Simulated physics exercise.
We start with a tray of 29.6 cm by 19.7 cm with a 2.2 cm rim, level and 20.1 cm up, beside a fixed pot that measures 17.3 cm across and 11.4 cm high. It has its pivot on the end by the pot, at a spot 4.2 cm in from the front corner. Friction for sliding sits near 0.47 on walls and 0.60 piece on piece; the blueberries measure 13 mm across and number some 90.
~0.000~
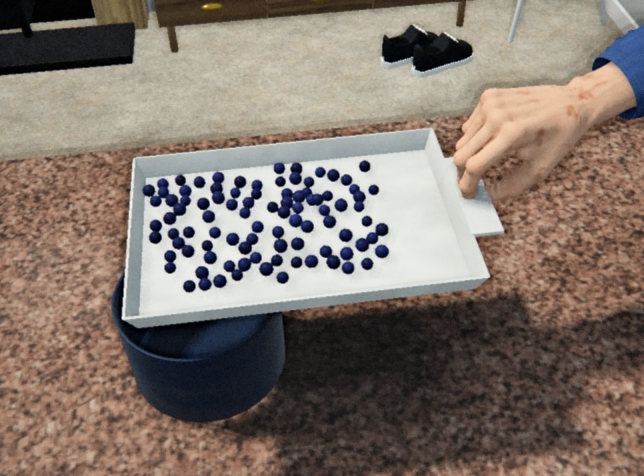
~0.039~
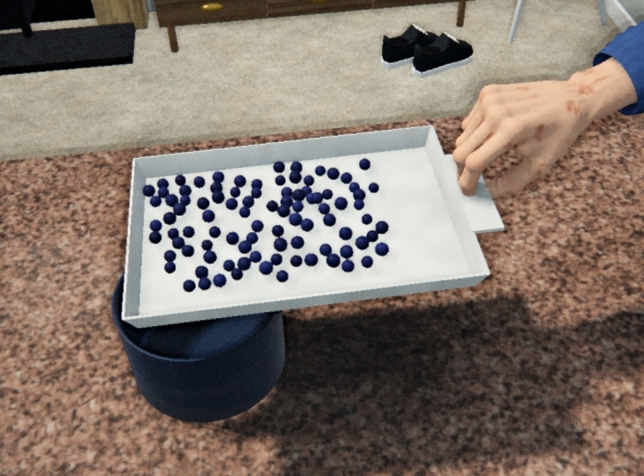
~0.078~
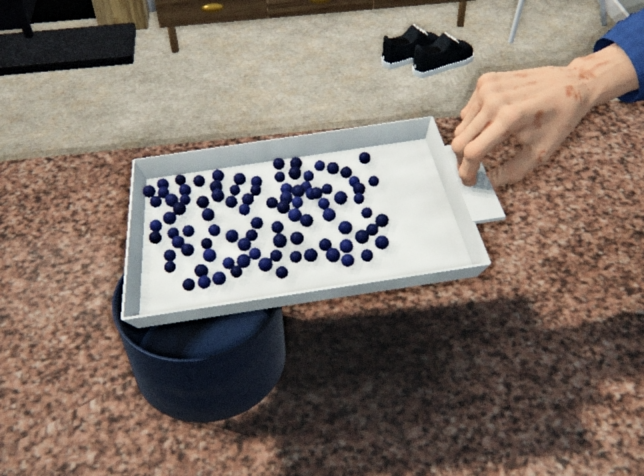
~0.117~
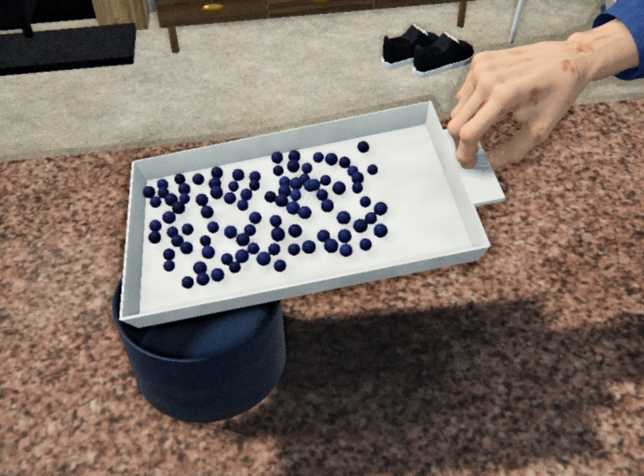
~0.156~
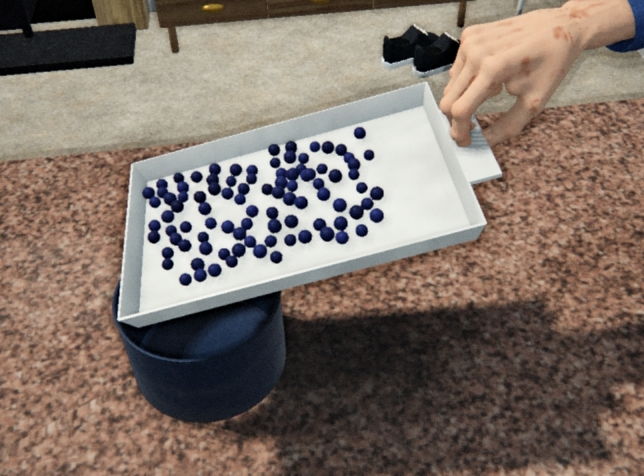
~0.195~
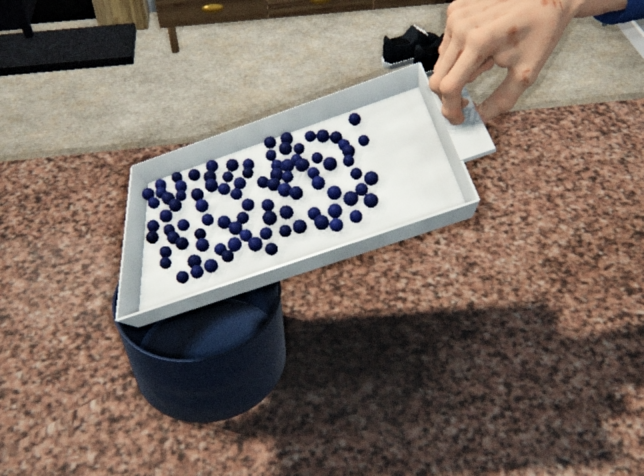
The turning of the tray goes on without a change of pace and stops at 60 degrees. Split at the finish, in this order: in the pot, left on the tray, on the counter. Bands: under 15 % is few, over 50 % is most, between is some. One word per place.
Pot: Few, tray: Most, counter: Some.
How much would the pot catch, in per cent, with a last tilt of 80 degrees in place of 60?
Estimated share: About 25 %.
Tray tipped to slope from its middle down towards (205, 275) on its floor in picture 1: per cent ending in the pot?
Roughly 0 percent of them.
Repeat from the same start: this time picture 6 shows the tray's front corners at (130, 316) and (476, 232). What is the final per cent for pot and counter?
Pot: 0, counter: 20.
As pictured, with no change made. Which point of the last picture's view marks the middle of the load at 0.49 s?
(164, 201), roughly.
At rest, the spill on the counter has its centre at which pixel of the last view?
It comes to rest with its centre close to (72, 336).
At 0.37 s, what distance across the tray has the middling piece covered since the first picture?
By then it sits near 3 cm from where it began.
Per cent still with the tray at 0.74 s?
Some 85 per cent of the load.
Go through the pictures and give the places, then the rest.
The first frame shows tray tilt 0 degrees, front corners at (133, 311) and (478, 271); middle of the pieces at (258, 227); pot at (196, 292).
The second frame shows tray tilt 1 degrees, front corners at (133, 311) and (478, 268); middle of the pieces at (257, 226).
The third frame shows tray tilt 3 degrees, front corners at (132, 311) and (479, 258), lowest corner left back; middle of the pieces at (257, 223).
The fourth frame shows tray tilt 7 degrees, front corners at (130, 310) and (478, 241), lowest corner left back; middle of the pieces at (255, 218).
The fifth frame shows tray tilt 12 degrees, front corners at (128, 310) and (474, 219), lowest corner left back; middle of the pieces at (252, 211).
The sixth frame shows tray tilt 17 degrees, front corners at (125, 311) and (467, 197), lowest corner left back; middle of the pieces at (248, 205); pot at (197, 293). Its pace works out near 125 degrees a second.
After 0.37 s, tilt 39 degrees; the tray holds 100 %, the pot 0 %.
After 0.49 s, tilt 55 degrees; the tray holds 100 %, the pot 0 %.
After 0.74 s, tilt 60 degrees; the tray holds 85 %, the pot 0 %.
In the end, at 1.6 s, pot 0 %, tray 75 %, counter 25 %.
